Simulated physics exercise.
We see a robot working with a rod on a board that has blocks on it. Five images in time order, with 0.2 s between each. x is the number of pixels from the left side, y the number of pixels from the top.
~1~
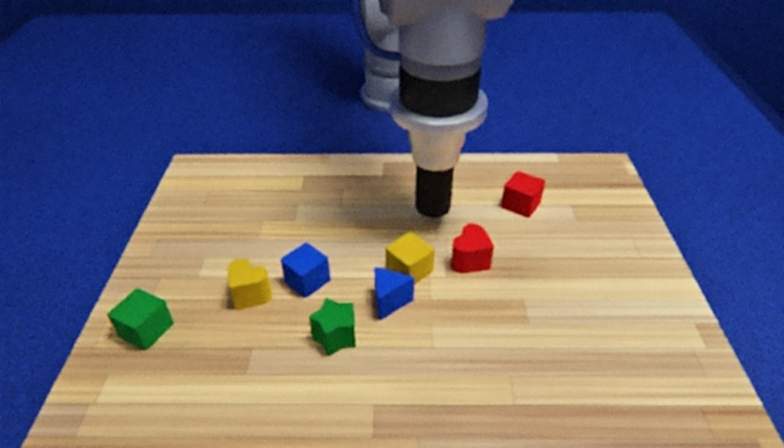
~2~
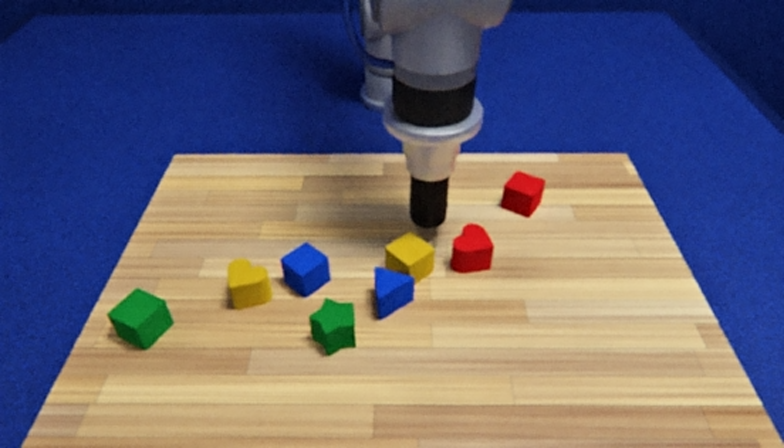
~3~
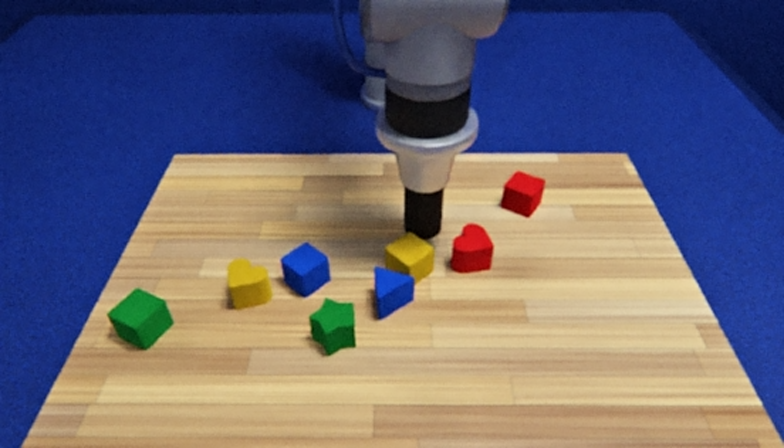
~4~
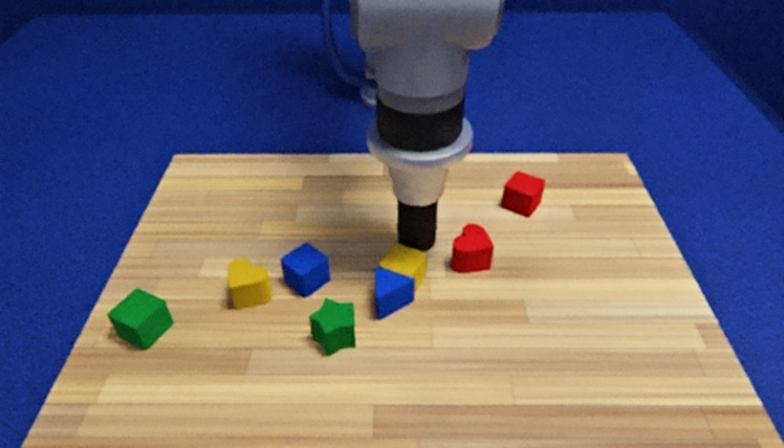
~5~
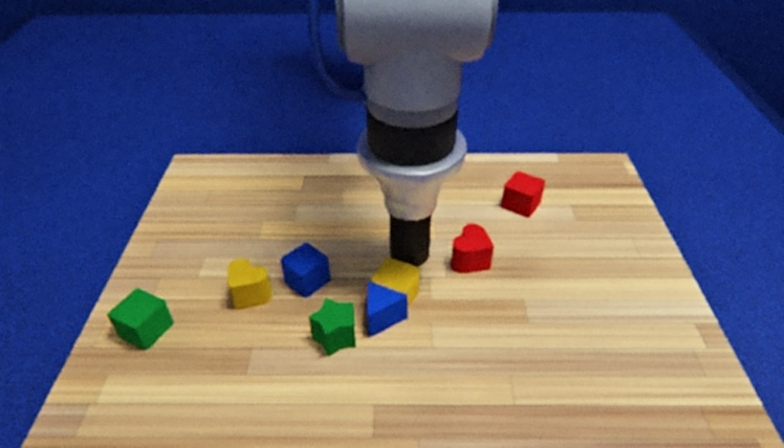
On a wooden board with colourful blocks scattered across it, a robot arm lowered its dark rod toward the yellow cube, then nudged it slightly down and left, shifting the blue triangle along with it.
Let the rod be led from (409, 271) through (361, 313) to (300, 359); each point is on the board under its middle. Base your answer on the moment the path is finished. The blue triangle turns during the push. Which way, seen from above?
It makes a counterclockwise turn.
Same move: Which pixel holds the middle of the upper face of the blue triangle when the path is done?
I'd say the blue triangle ends with its top centre at (369, 372).
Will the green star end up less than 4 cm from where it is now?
I believe not.
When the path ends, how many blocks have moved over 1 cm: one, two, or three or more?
The count will be 3 or more.
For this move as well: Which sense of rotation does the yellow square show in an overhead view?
Its spin: Anticlockwise.
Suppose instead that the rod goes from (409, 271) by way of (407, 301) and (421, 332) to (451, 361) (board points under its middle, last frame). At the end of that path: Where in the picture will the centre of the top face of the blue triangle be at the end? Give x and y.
I'd say the blue triangle ends with its top centre at (356, 346).
The first path, step by step. One third of the way, rod at (377, 284); green star at (327, 317); blue triangle at (367, 336), turned 20° anticlockwise; yellow square at (369, 307), turned 20° anticlockwise.
Two thirds of the way, rod at (340, 312); green star at (306, 329), turned 25° clockwise; blue triangle at (366, 366), turned 50° anticlockwise; yellow square at (352, 338), turned 50° anticlockwise.
At the end, rod at (297, 343); green star at (261, 361), turned 30° clockwise; blue triangle at (369, 372), turned 65° anticlockwise; yellow square at (345, 348), turned 65° anticlockwise; red heart unmoved.
